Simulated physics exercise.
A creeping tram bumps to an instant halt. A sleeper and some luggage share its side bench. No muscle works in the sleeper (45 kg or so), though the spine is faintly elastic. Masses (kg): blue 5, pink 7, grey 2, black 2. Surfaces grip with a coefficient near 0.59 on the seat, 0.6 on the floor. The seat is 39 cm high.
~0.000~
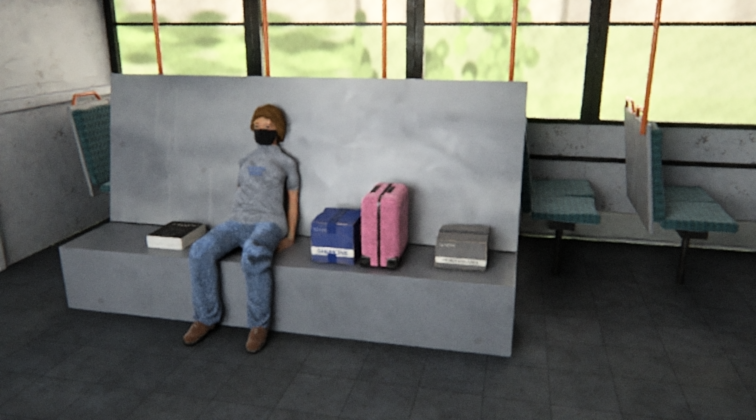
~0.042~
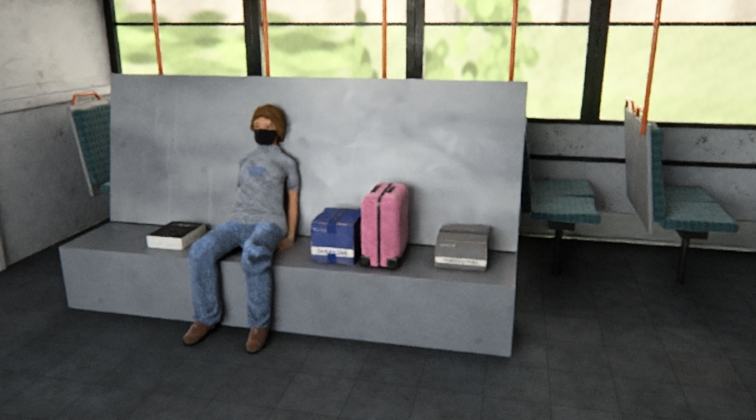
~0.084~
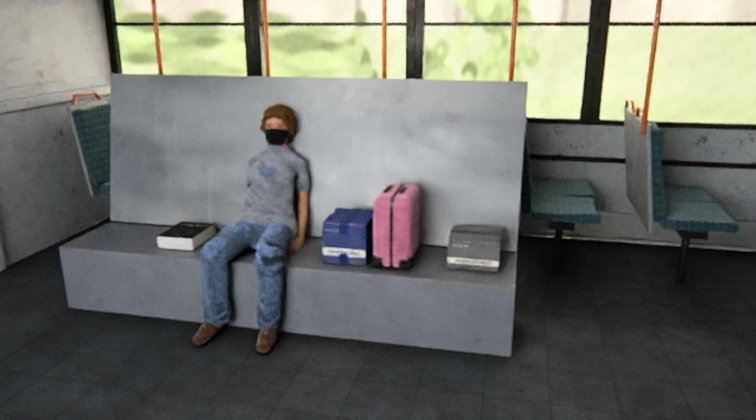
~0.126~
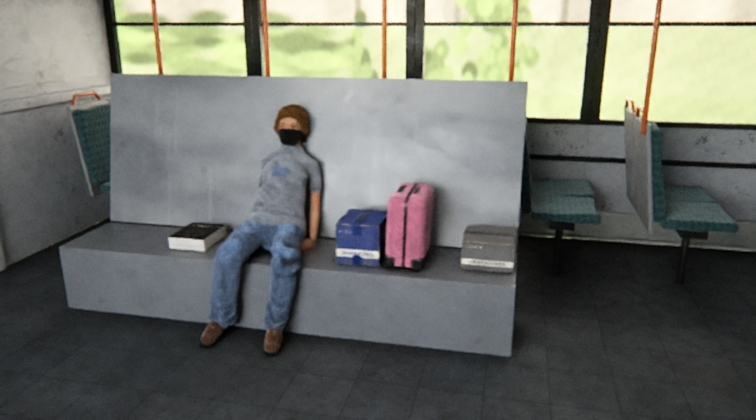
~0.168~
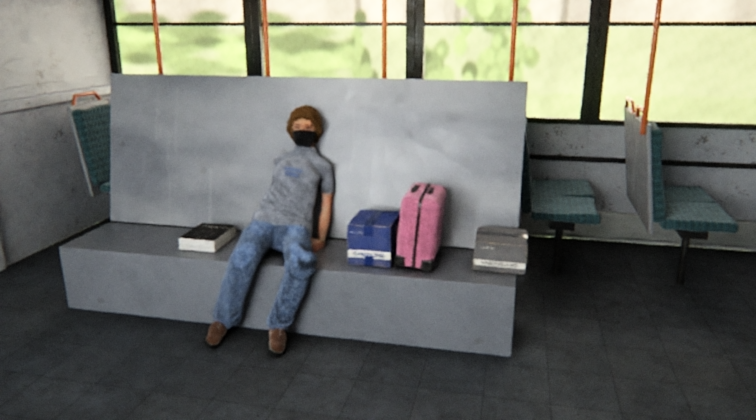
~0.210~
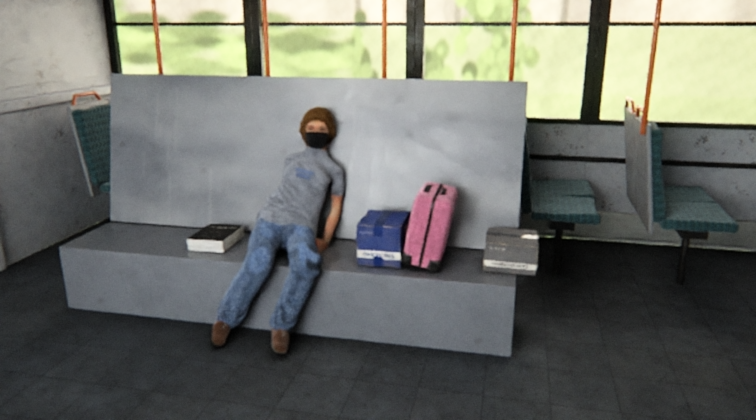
At the start, a masked figure in a grey shirt and jeans sits still on a grey bench among luggage. Then the figure and the items slide right together, the body leaning over as its feet trail, the pink case tilting, and the grey box poking past the bench's end.
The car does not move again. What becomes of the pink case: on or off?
The pink case remains aboard.
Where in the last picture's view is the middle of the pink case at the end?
Around (492, 248).
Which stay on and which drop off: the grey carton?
Grey carton drops off.
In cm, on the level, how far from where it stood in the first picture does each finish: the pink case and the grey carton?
Pink case 60, grey carton 80.
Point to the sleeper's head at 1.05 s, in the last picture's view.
Near (404, 200).
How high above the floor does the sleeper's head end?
About 70 cm.
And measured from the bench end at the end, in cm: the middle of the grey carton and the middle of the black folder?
Grey carton 50 past, black folder 160 short.
After 0.40 s the pink case is 30 cm short of the bench end, tilted 35°, near (461, 225) in the last picture's view; the blue holdall 64 cm short of the bench end, tilted 0°.
After 0.65 s the pink case is 13 cm short of the bench end, tilted 90°, near (492, 248) in the last picture's view; the blue holdall 63 cm short of the bench end, tilted 0°.
After 1.05 s the pink case is 13 cm short of the bench end, tilted 90°, near (492, 248) in the last picture's view.
When all is still (2.3 s), blue holdall stays on; pink case stays on; grey carton drops off; black folder stays on; sleeper's hips keep to the seat.
